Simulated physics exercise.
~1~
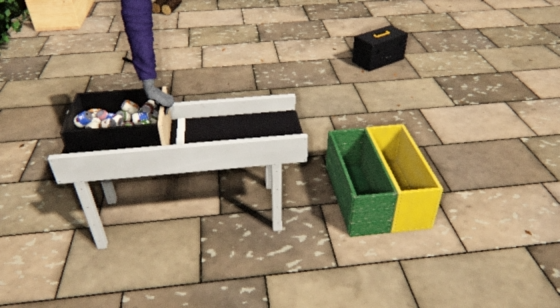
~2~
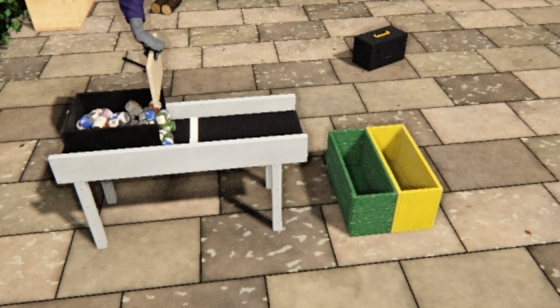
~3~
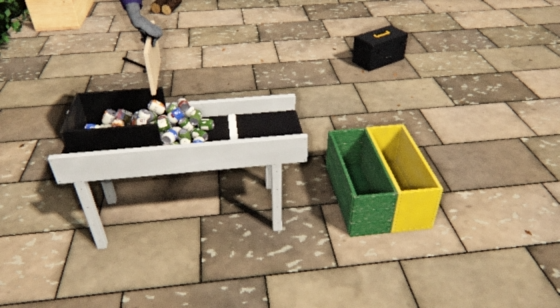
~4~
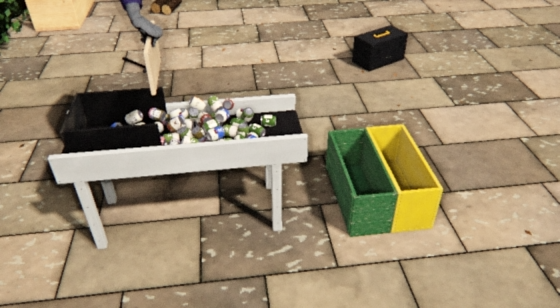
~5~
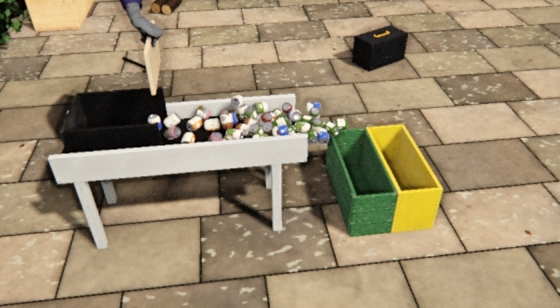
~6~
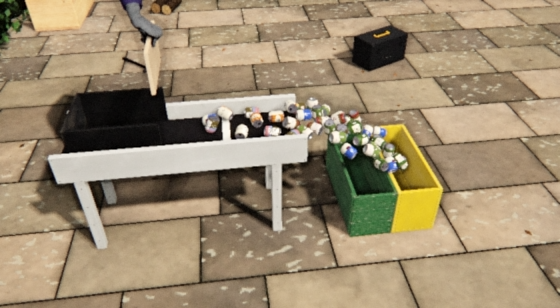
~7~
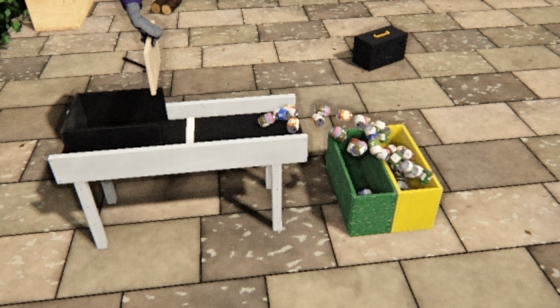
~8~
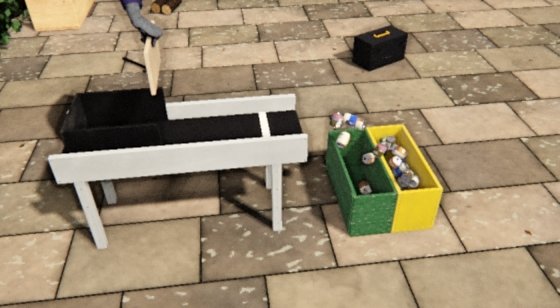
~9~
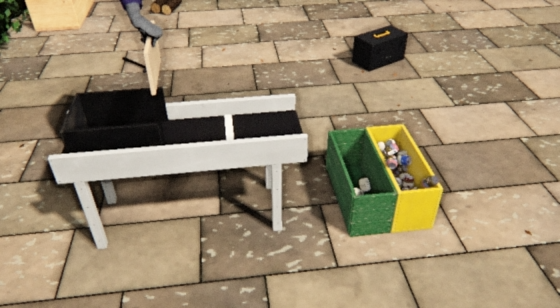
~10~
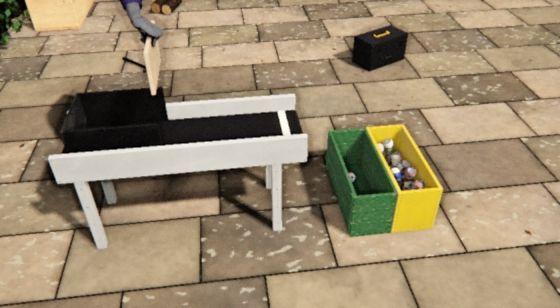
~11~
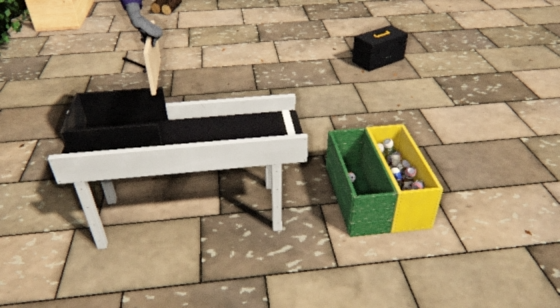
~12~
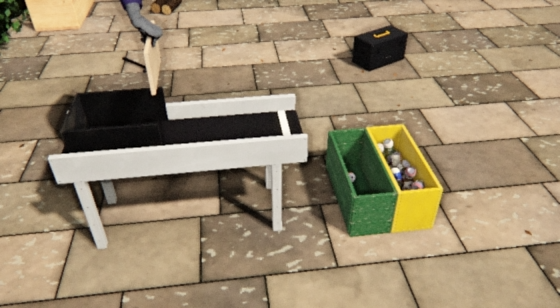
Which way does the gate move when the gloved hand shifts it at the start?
The gate moves up, lifted by the gloved hand away from the cans.
A white-sided table with a dark belt stands on a paved patio, seen from above at an angle, with a black pen full of loose mini cans at its left end. To the right sit a green bin and a yellow box side by side, and a black case lies behind. A gloved hand lifts a pale gate out of the way, and the belt carries the cans rightward in a spreading stream. They tumble off the end and drop towards the two containers. Most come to rest in the yellow box, a few go into the green bin, and the belt is left empty.
